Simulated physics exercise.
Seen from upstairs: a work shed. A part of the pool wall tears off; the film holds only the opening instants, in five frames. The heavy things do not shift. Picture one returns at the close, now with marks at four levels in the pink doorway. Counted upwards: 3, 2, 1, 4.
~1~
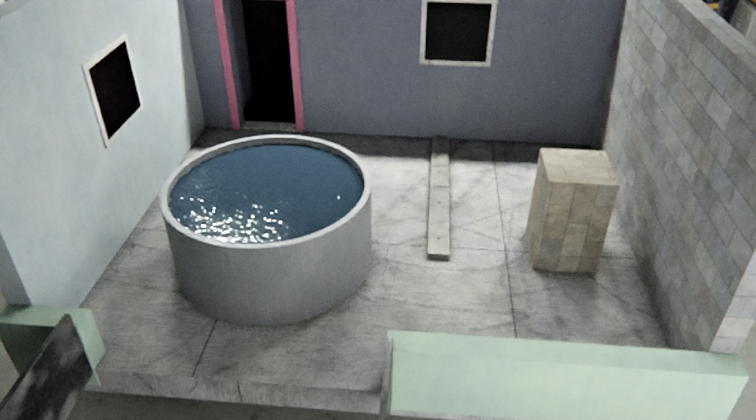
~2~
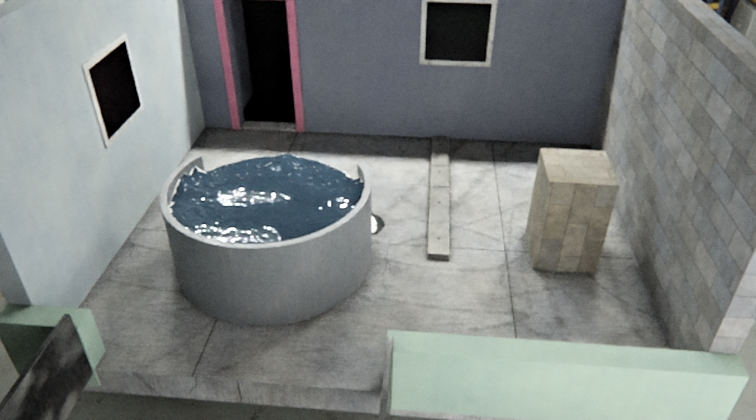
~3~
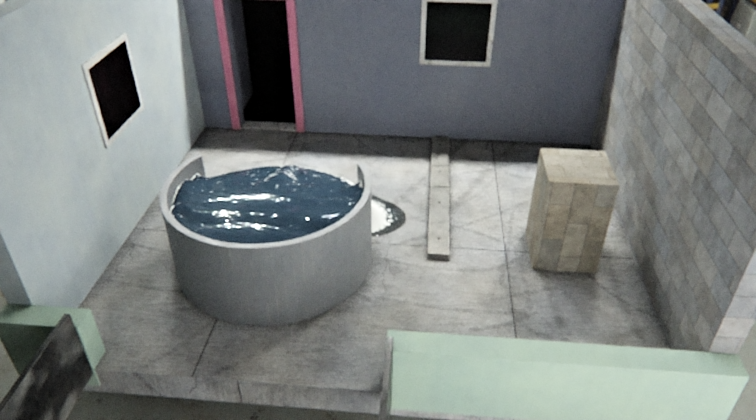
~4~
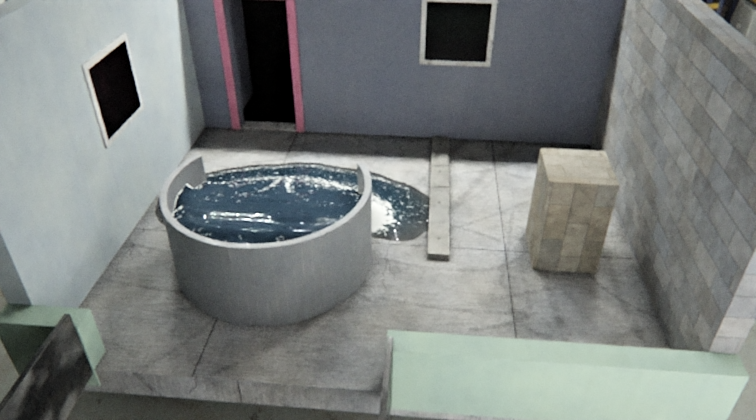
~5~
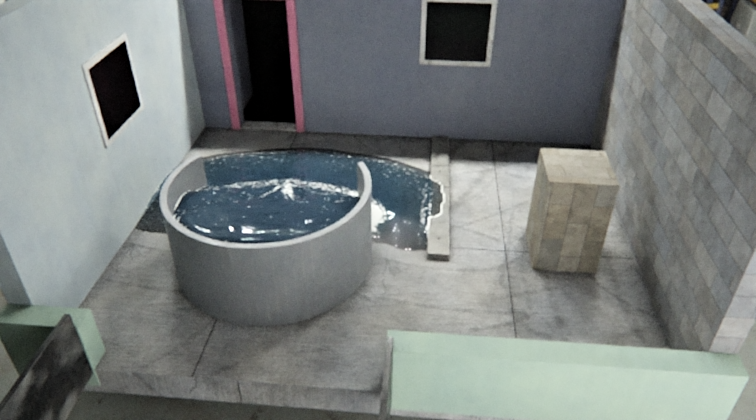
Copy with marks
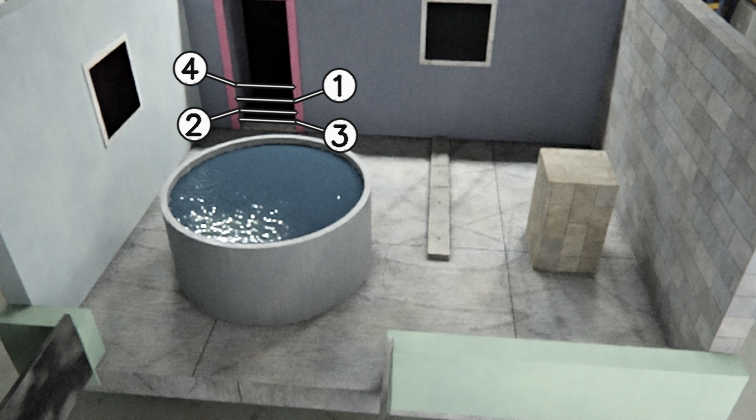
In a walled work shed, water pours from the round pool's open back and spreads across the floor.
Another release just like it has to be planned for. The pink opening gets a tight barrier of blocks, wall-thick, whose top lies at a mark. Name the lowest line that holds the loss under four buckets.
It is 1.
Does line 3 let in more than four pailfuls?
Yes.
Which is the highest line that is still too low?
2 it is.
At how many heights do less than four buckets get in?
Two.
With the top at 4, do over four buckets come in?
No, not at all.
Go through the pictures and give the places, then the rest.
In the first picture, water in the pool at rest, its middle at (268, 190); foot of the pink doorway at (269, 130); open gate at (236, 315).
In the second picture, water covers 3 % of the ground, its front hidden from here.
In the third picture, 7 % of the ground under water, visible out to (398, 218).
In the fourth picture, 16 % of the ground under water, visible out to (428, 203).
In the fifth picture, 25 % of the ground under water, visible out to (178, 166).
In white, 1 at (265, 99); 2 at (267, 111); 3 at (268, 120); 4 at (264, 85); from the bottom up 3, 2, 1, 4.
For line 1, a splash gets over, under a bucket.
For line 2, about 10 bucketfuls get in.
For line 3, dozens of bucketfuls pour in.
For line 4, nothing gets over.
